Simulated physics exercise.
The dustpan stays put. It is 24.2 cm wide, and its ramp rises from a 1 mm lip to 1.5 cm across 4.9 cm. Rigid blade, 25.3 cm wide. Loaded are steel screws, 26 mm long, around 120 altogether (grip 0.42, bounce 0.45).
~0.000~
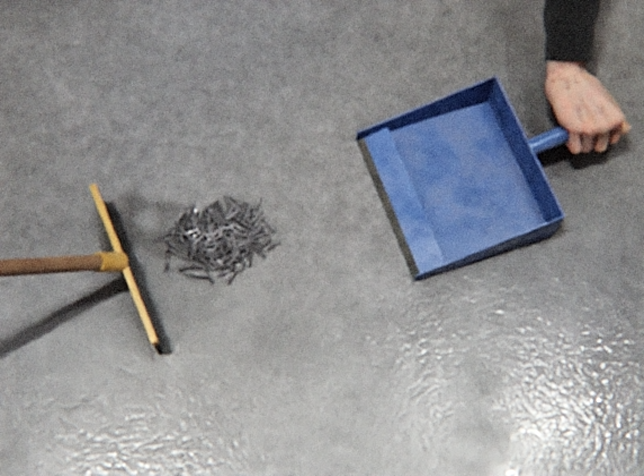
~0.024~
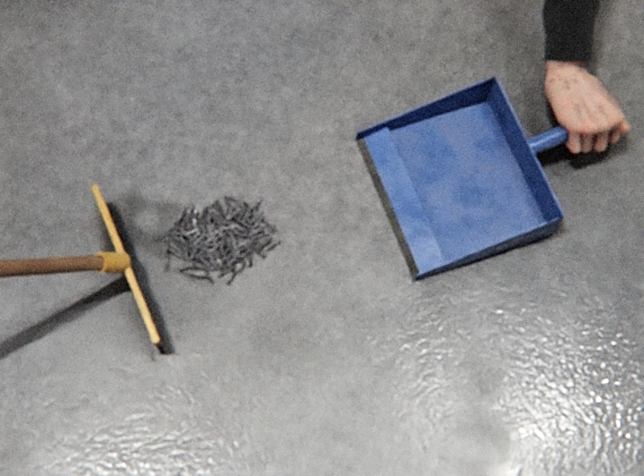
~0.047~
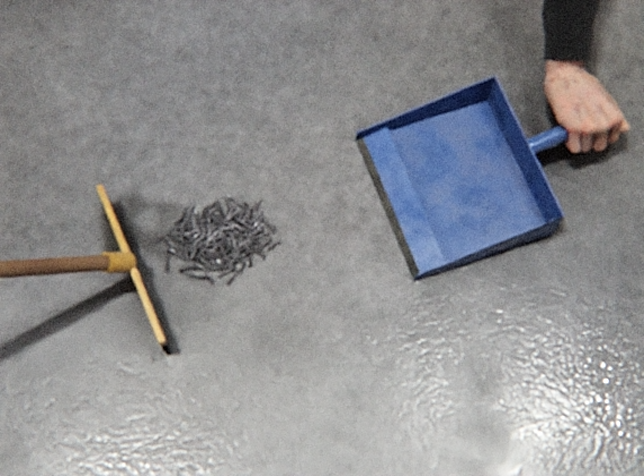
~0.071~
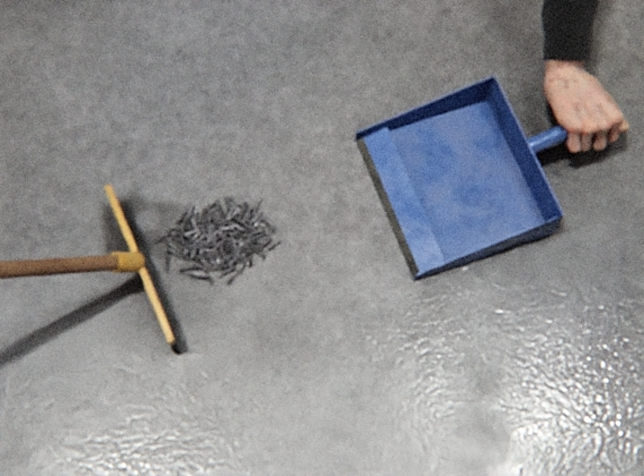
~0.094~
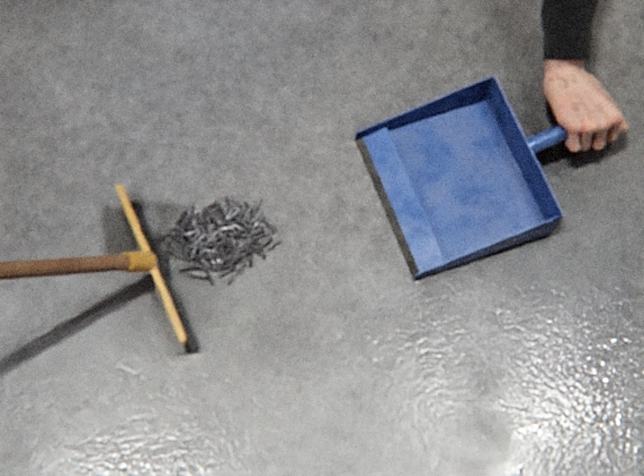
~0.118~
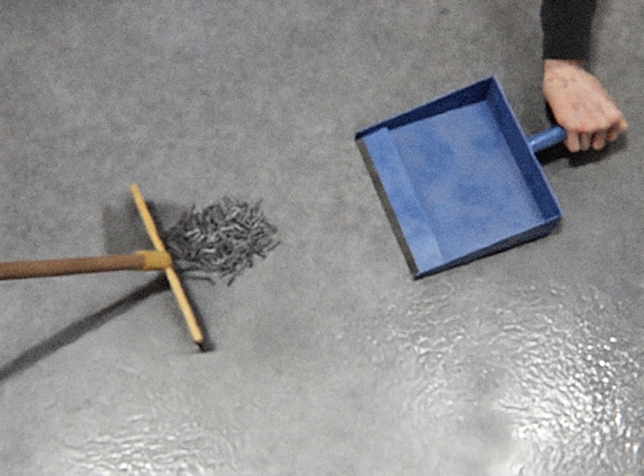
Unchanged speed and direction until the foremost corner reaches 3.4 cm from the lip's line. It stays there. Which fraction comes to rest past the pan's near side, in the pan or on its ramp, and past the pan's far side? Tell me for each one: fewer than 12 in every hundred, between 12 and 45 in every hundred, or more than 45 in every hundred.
In order: Near side: Only a little. Pan: A medium amount. Far side: Only a little.
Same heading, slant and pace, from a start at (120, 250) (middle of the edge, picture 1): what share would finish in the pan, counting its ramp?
The pan and its ramp would take some 40 per cent.
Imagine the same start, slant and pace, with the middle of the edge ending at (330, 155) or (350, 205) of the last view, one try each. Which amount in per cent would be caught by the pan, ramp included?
The two tries give about 30 and 45 percent.
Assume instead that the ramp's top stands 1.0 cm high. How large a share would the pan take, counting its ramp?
In that case roughly 40 percent.
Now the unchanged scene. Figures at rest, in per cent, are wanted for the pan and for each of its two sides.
Near: 0; pan: 30; far: 10 (percent).
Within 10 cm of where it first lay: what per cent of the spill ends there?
I'd estimate roughly 0 per cent.
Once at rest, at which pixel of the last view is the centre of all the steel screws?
(381, 209).
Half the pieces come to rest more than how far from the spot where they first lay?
26 cm, roughly.
Then, at 0.30 s, middle of the blade 18 cm from the lip; 0 % over the lip, far side 0 %, near side 0 %.
Then, at 0.42 s, middle of the blade 9 cm from the lip; 0 % over the lip, far side 5 %, near side 0 %.
Then, at 0.67 s, middle of the blade 5 cm from the lip; 30 % over the lip, far side 10 %, near side 0 %.
At rest (1.3 s), near side 0 %, pan 30 %, far side 10 %, in front of the lip or behind the blade 60 %.
